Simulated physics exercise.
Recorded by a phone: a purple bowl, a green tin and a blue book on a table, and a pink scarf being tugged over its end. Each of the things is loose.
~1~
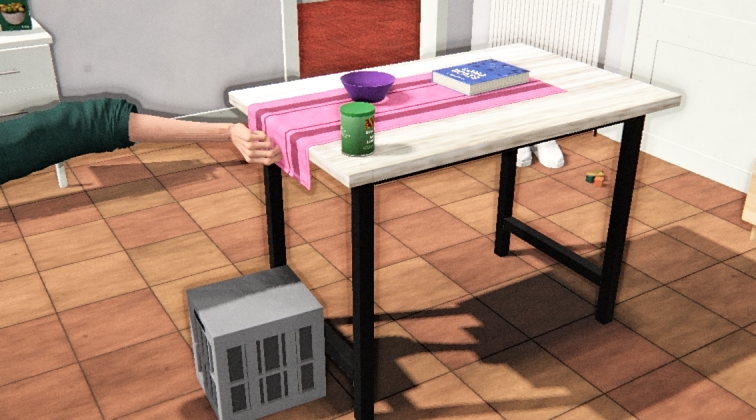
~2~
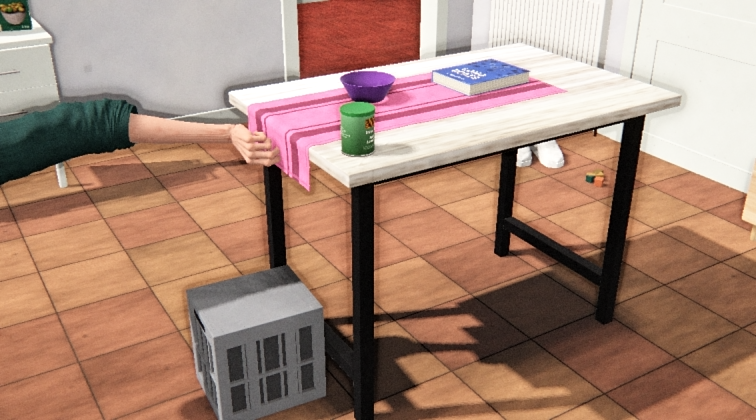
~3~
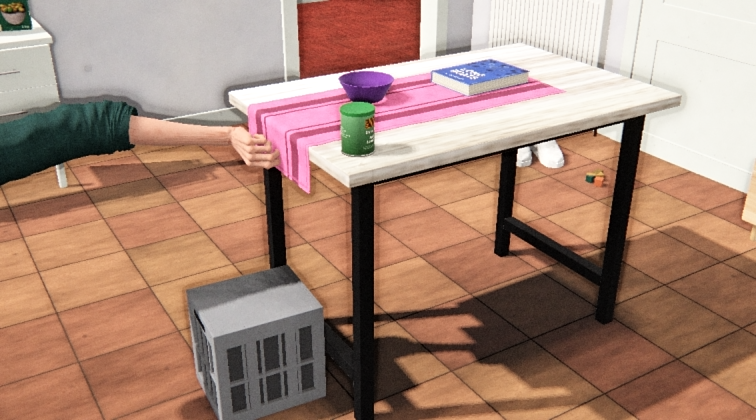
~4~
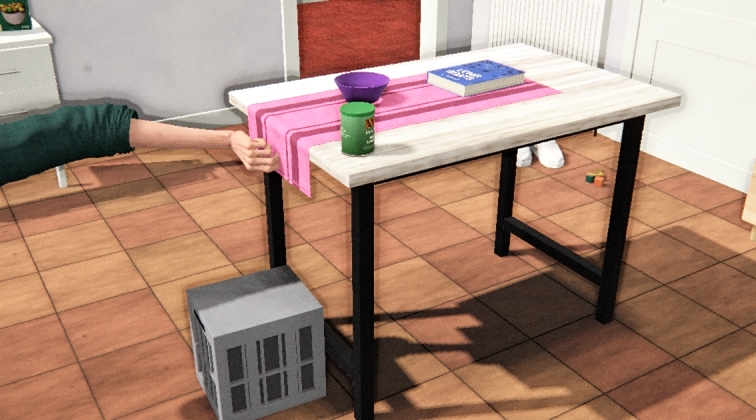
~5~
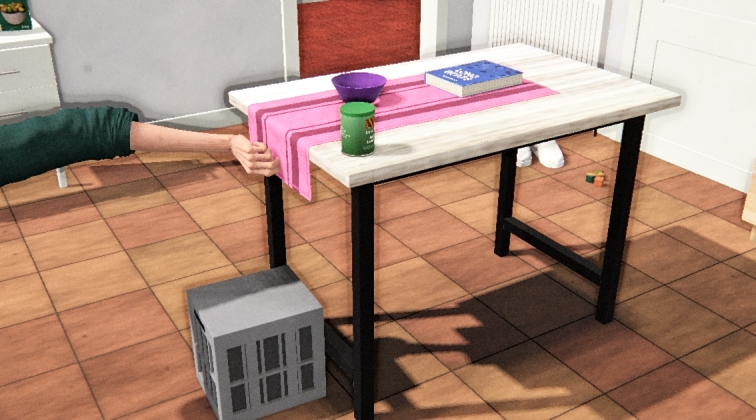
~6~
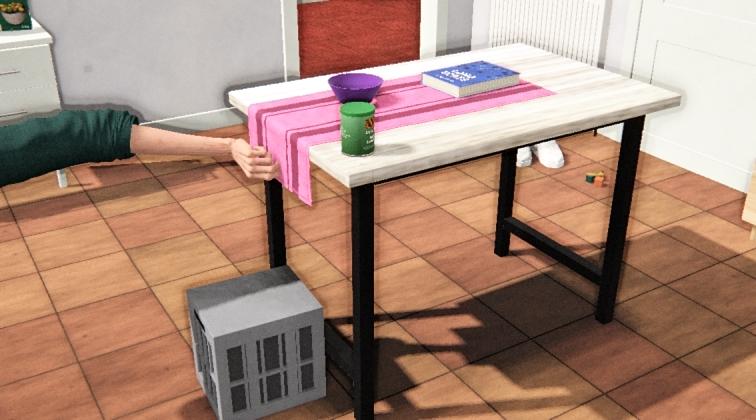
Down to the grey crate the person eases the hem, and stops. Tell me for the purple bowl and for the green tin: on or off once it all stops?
Purple bowl: Off, green tin: On.
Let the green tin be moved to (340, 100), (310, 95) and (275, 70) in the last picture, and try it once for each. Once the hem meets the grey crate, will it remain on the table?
In the first case it goes over the edge; in the second case it comes down; in the third case it is safe.
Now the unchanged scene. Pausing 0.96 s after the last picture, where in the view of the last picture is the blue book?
You'd find it somewhere around (435, 86).
Then, 0.96 s later than the last view, hem going down; bowl carried along near (313, 99); tin as before.
Then, 2.10 s later than the last view, hem going down; bowl over the edge; tin as before.
Finally, hem on the crate; bowl down below near (235, 259); tin as before. The purple bowl falls off and the green tin remains up there.
